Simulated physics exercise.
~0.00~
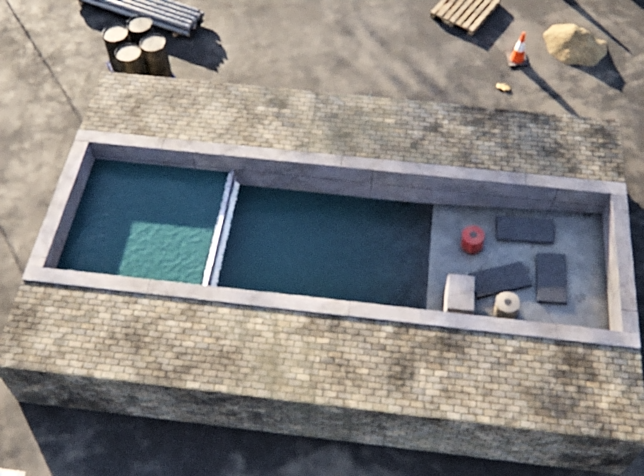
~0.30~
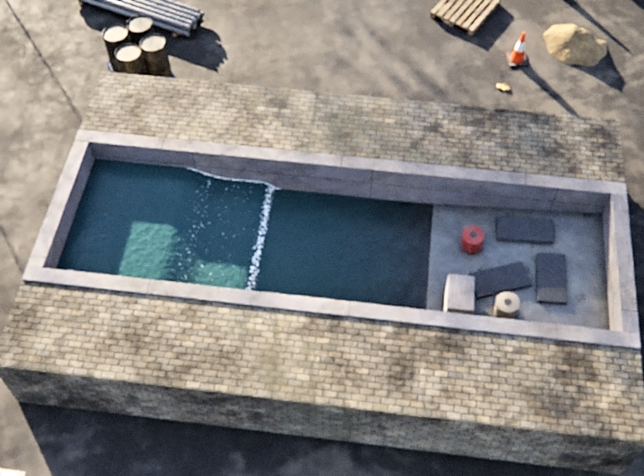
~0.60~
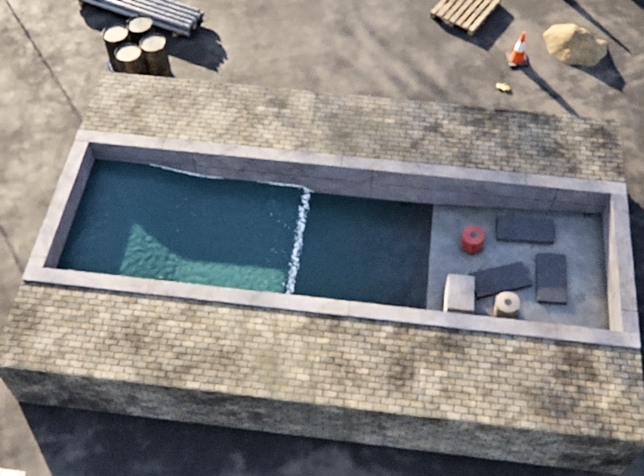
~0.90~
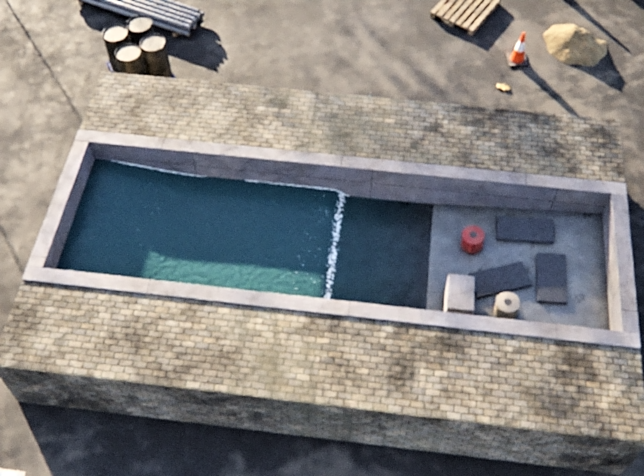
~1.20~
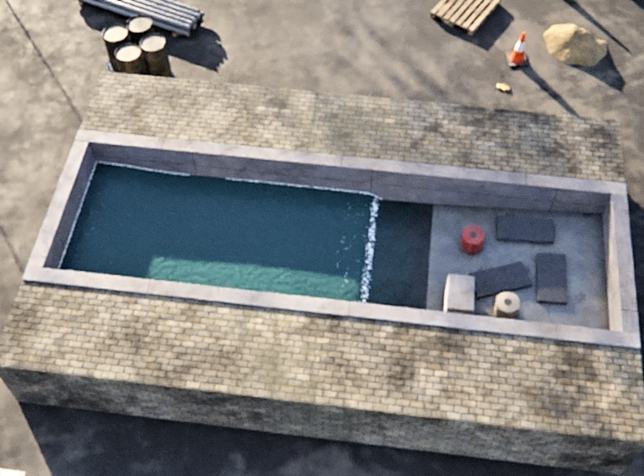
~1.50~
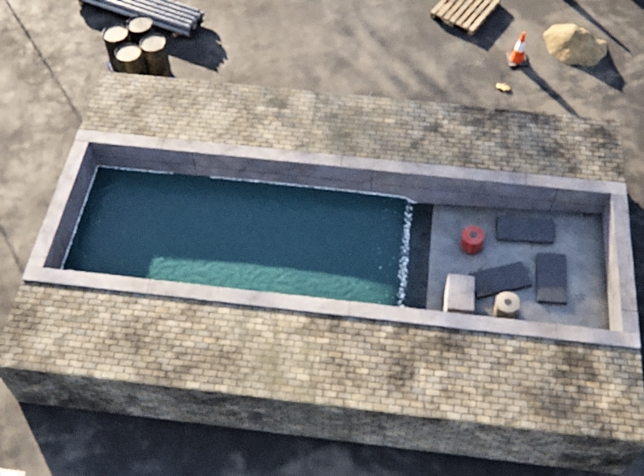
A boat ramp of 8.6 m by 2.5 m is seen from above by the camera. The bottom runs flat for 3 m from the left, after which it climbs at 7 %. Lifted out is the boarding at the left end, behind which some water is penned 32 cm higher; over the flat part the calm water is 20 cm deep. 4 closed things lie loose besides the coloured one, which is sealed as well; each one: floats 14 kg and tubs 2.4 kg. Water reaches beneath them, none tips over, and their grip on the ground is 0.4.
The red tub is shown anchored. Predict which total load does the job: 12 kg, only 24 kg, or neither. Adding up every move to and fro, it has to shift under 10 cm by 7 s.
I'd bet not even the big ballast will be plenty.
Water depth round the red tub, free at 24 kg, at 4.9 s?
10 cm, roughly.
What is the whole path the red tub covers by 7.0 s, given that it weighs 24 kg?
Roughly 80 centimetres altogether.
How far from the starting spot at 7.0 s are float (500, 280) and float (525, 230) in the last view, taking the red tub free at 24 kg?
60 cm and 150 cm respectively.
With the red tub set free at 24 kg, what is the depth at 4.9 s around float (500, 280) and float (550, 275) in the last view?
Some 14 cm at the first, some 17 cm at the second.
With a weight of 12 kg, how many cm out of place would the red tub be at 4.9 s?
I'd put it at about 140 cm.
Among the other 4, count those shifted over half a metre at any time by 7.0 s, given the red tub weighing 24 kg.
That comes to 4.
After 2.1 s the red tub would be 2 cm from its start with 12 kg and 0 cm from its start with 24 kg; 5 cm of water round it then.
After 3.1 s the red tub would be 72 cm from its start with 12 kg and 20 cm from its start with 24 kg; 12 cm of water round it then.
After 4.9 s the red tub would be 139 cm from its start with 12 kg and 41 cm from its start with 24 kg; 10 cm of water round it then.
After 7.0 s the red tub would be 21 cm from its start with 12 kg and 22 cm from its start with 24 kg; 10 cm of water round it then.
